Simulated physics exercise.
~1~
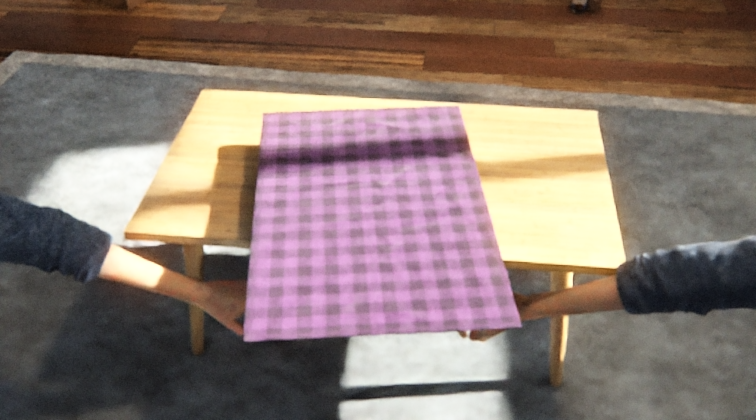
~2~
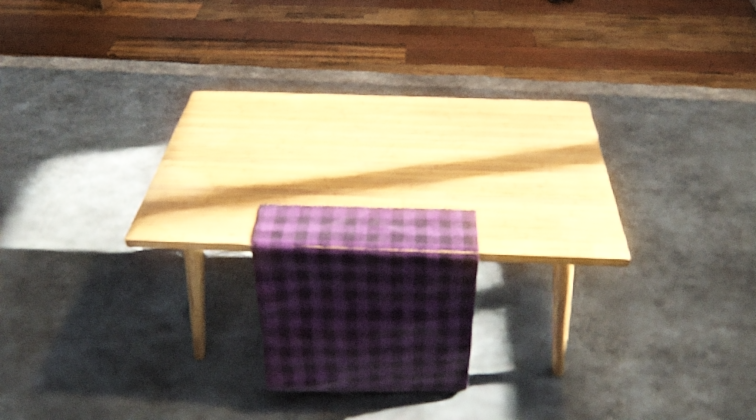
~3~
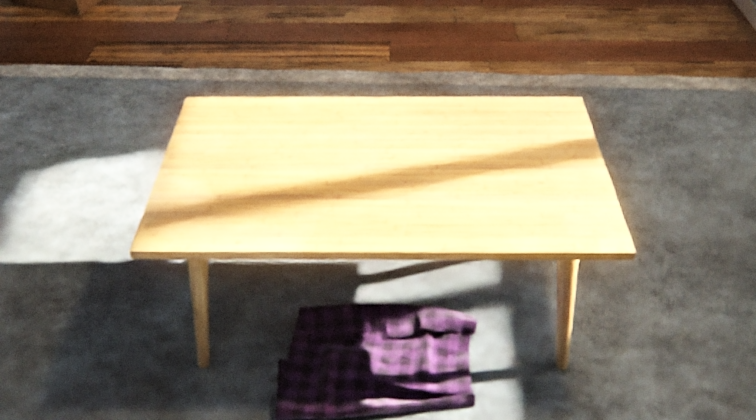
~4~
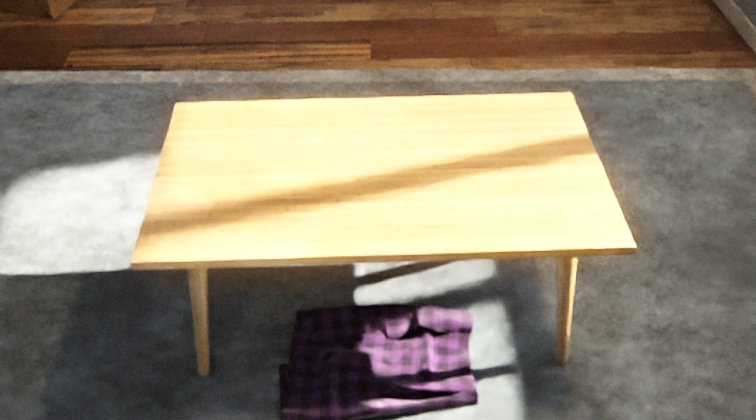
In the video, two hands hold a purple checked cloth level over the front edge of a light wooden table and let go; it drapes over the edge, slides off the front, and ends crumpled on the gray carpet below.
